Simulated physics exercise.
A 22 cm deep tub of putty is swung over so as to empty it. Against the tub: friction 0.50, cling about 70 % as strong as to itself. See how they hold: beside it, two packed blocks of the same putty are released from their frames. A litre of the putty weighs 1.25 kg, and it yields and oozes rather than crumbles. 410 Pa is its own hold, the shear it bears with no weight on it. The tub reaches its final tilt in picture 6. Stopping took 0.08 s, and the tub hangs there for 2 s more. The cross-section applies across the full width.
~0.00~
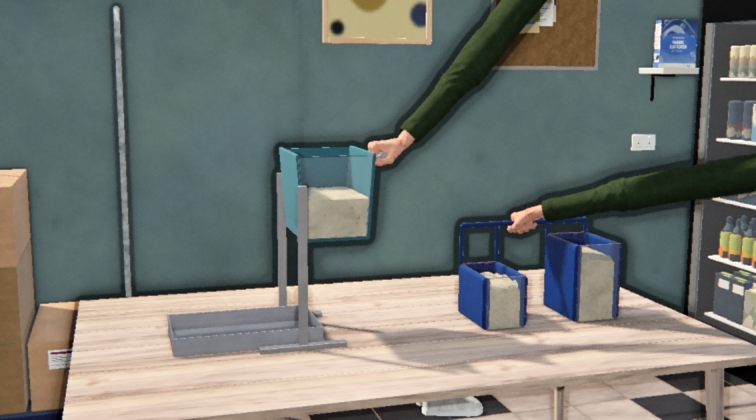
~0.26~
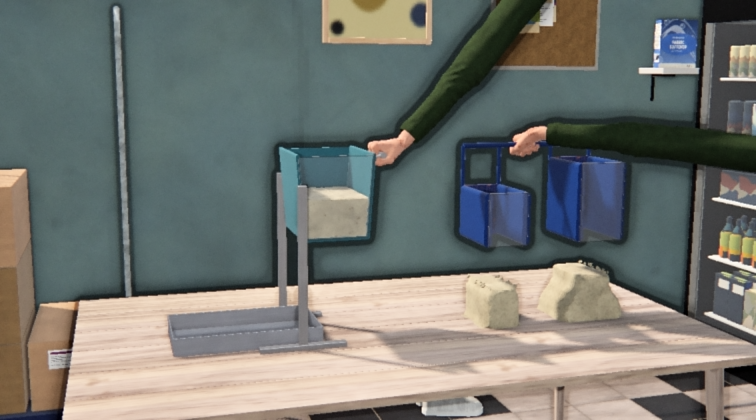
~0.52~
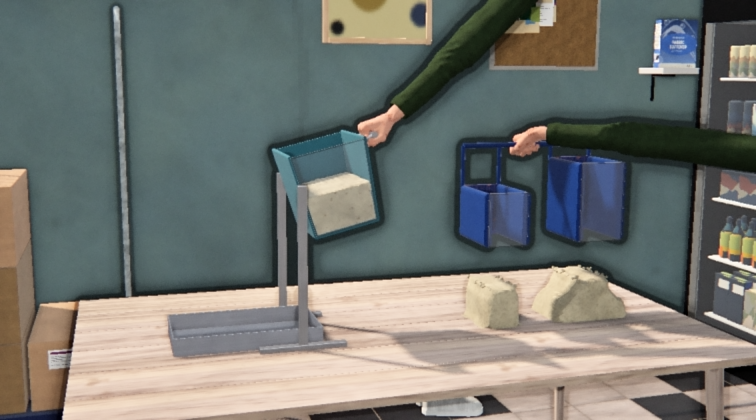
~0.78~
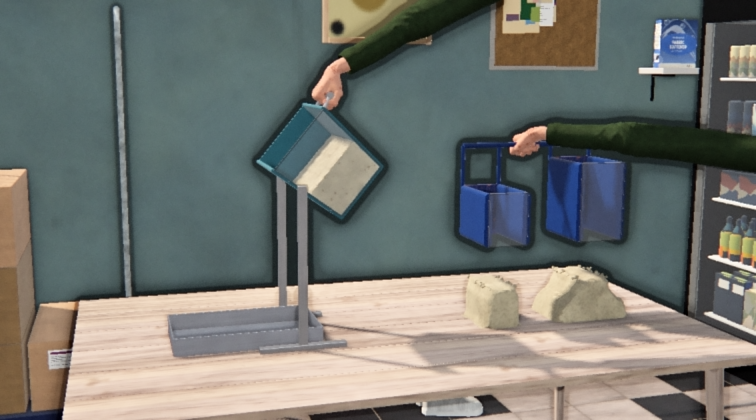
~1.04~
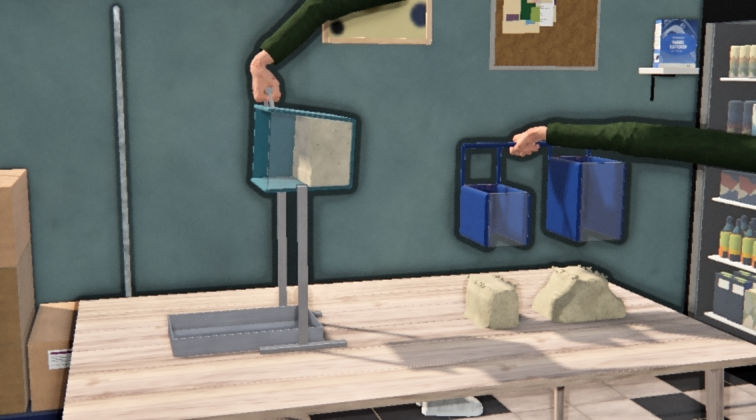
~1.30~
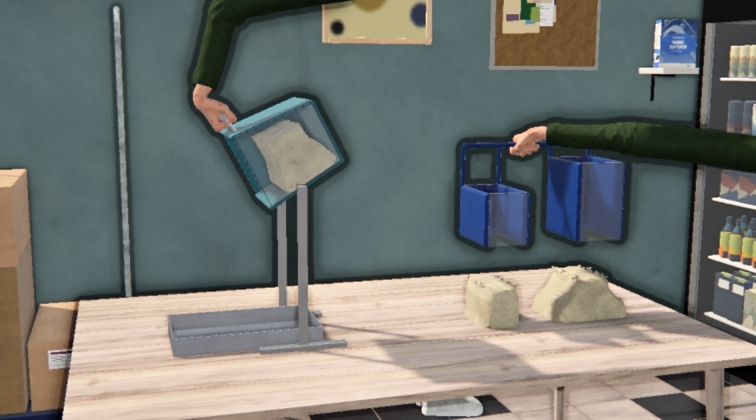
On a wooden table, one hand lifted the blue holders off two pale blocks, which slumped a little, and then another hand swung a teal tub of putty over to the left on its stand.
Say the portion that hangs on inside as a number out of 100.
Expect roughly 0 %.
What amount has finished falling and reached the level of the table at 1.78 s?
Near 100 per cent has got down by that time.
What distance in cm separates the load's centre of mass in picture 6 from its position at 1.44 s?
Roughly 11 cm.
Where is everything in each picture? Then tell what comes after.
In the first frame, handle-side rim at (373, 155), tilt 0 degrees; highest point of the putty at (308, 200); test blocks 13 cm, 20 cm high (left to right).
In the second frame, handle-side rim at (373, 155), tilt 0 degrees; highest point of the putty at (308, 200); test blocks 12 cm, 14 cm high (left to right).
In the third frame, handle-side rim at (363, 138), tilt 14 degrees; highest point of the putty at (366, 183); test blocks 12 cm, 13 cm high (left to right).
In the fourth frame, handle-side rim at (322, 110), tilt 50 degrees; highest point of the putty at (354, 143); test blocks 12 cm, 13 cm high (left to right).
In the fifth frame, handle-side rim at (270, 112), tilt 87 degrees; highest point of the putty at (318, 119); test blocks 12 cm, 13 cm high (left to right).
In the sixth frame, handle-side rim at (234, 140), tilt 118 degrees; highest point of the putty at (300, 126); test blocks 12 cm, 13 cm high (left to right).
By 1.44 s, the tub is at 118 degrees and holds 71 %.
By 1.61 s, the tub is at 118 degrees and holds 0 %.
By 1.78 s, the tub is at 118 degrees and holds 0 %.
By 1.95 s, the tub is at 118 degrees and holds 0 %.
By 3.30 s, at the end, the tub is at 118 degrees and holds 0 %.
